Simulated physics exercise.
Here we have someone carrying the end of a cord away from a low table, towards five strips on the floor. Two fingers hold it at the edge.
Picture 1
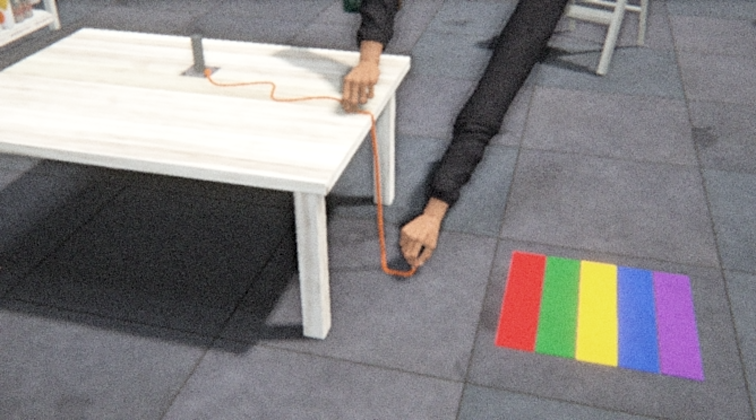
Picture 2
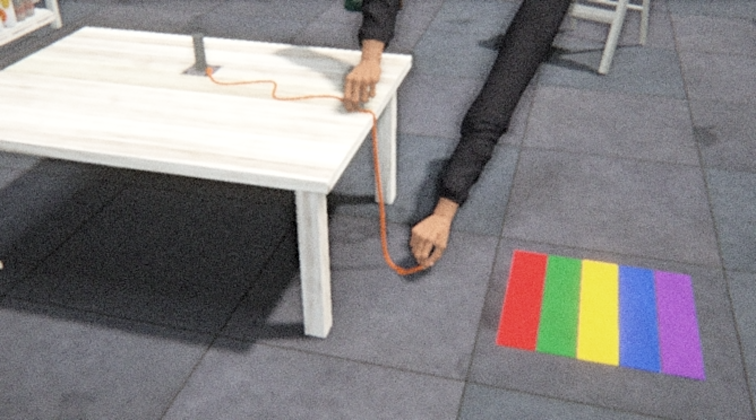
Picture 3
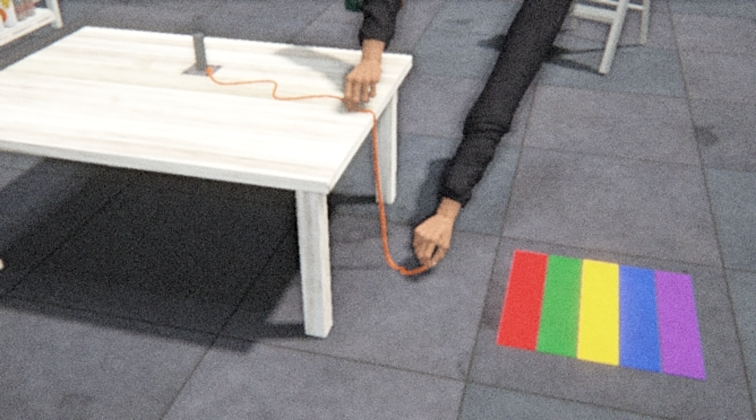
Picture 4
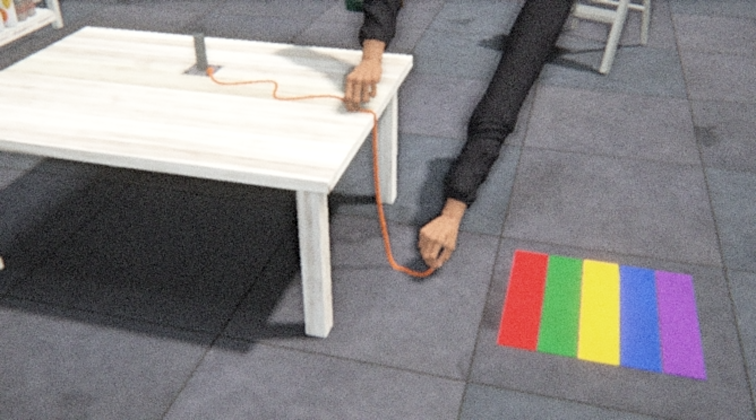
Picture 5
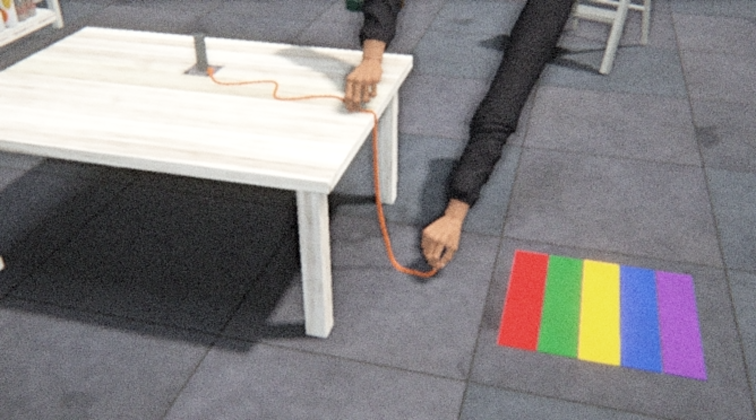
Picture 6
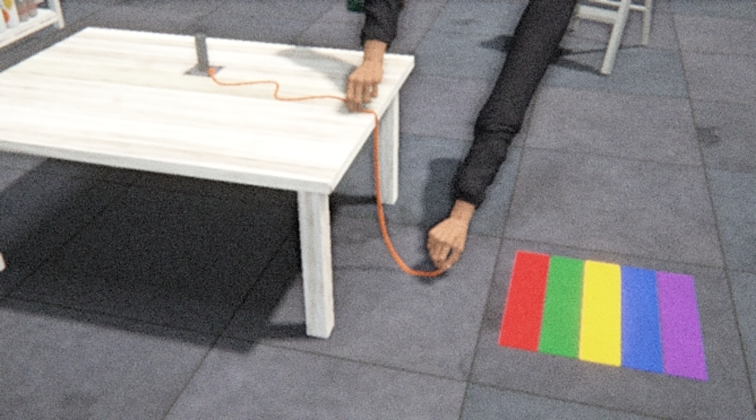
At the start, one hand pins an orange cord at the edge of a low white table while the other holds its hanging end near the floor, left of five coloured strips. The lower hand then moves slightly right, drawing the cord's end a little closer to the red strip.
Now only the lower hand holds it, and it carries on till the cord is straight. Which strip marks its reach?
It halts on the yellow strip.
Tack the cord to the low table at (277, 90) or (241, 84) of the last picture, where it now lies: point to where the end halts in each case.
About (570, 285) and (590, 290).
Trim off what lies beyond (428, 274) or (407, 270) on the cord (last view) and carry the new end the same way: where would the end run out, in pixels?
About (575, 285) and (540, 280).
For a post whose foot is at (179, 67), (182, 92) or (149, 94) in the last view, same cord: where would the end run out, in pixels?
Try by try, around (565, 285), (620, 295) and (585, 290).
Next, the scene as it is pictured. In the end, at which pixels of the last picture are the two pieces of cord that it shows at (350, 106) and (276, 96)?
They go to (399, 127) and to (320, 94).
Soon after, end near (529, 280); over red.
Then, end near (578, 288); over green.
At full stretch, end near (607, 292); over yellow. Over yellow.
